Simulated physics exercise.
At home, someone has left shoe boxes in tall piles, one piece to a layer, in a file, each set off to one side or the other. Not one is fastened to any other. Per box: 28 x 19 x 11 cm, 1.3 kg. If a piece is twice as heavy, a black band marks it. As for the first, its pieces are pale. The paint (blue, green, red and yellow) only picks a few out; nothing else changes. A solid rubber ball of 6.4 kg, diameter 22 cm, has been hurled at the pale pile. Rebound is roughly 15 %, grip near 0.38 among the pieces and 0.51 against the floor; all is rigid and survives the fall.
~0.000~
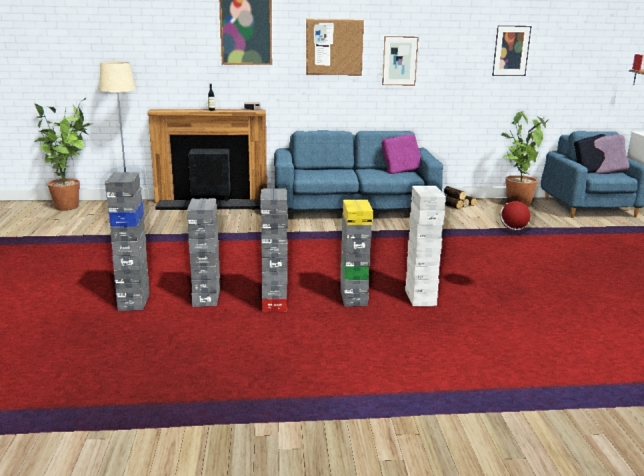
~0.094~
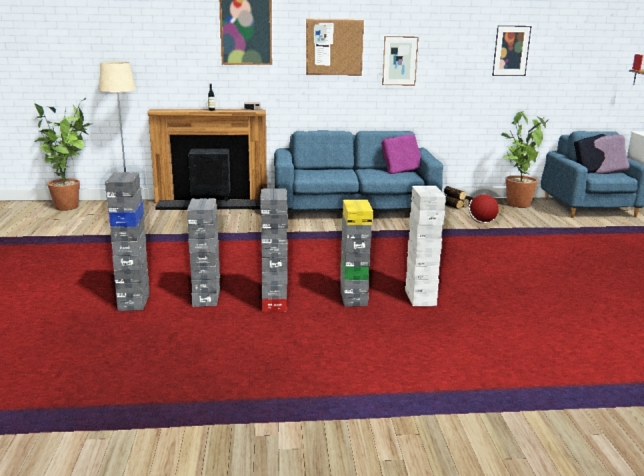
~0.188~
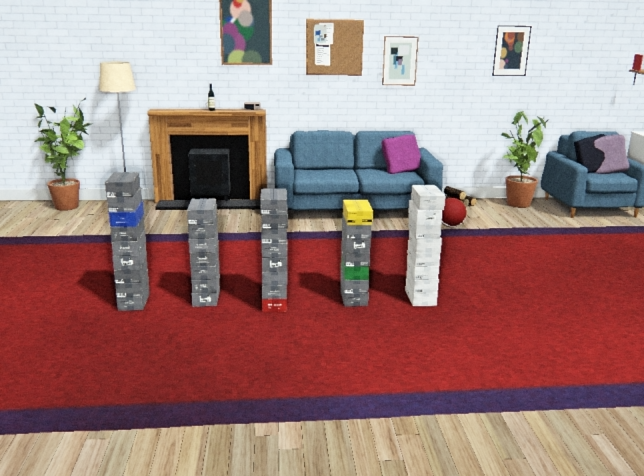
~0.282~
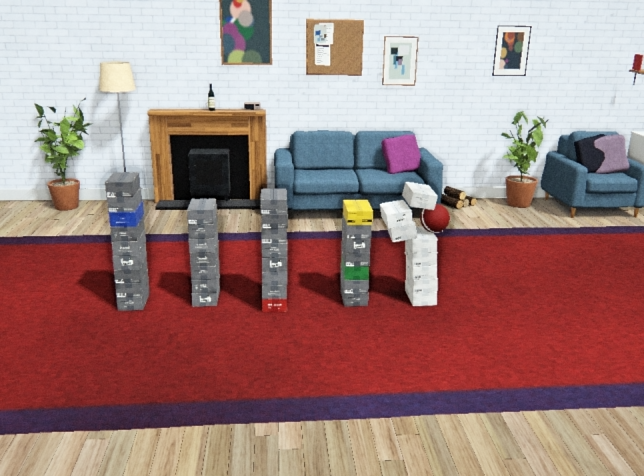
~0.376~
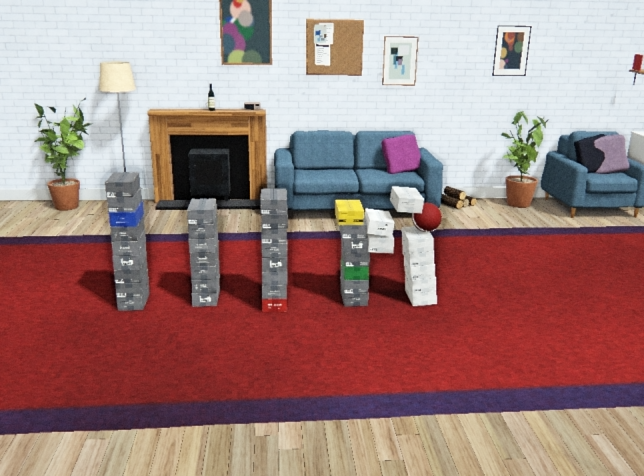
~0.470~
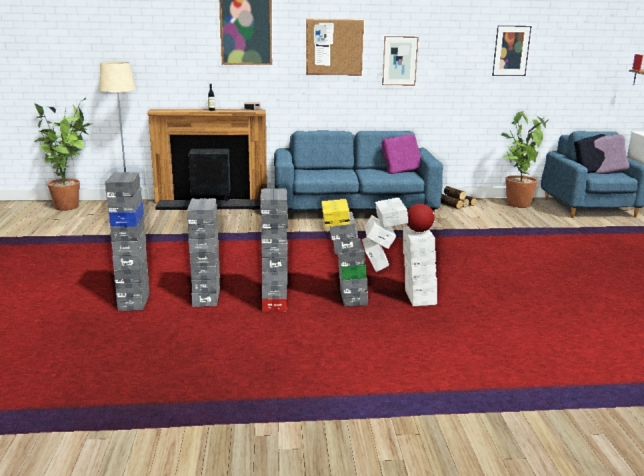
The clip opens on five stacks of boxes standing on a red rug as a red ball moves left toward the white stack. The ball strikes its upper part, knocking white boxes leftward against the neighbouring gray stack. That stack's yellow box shifts left and its upper part leans, while the ball sits atop the shortened white stack.
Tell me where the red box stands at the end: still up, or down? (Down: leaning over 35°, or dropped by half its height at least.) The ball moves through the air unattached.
At the end the red box is still up.
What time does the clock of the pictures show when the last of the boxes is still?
At roughly 4.5 seconds.
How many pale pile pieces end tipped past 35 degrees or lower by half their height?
Tally of pale pieces: 7.
Around 1.54 s, 3 of the pale pile down; 7 of the 31 other boxes down; red box unmoved; green box on its side.
Around 2.76 s, 7 of the pale pile down; 19 of the 31 other boxes down; red box unmoved; yellow box on its side.
Finally (4.6 s), 7 of the pale pile down; 28 of the 31 other boxes down; red box unmoved; blue box upside down; green box on its side. Seen by the last camera, middles, red box near (275, 298).
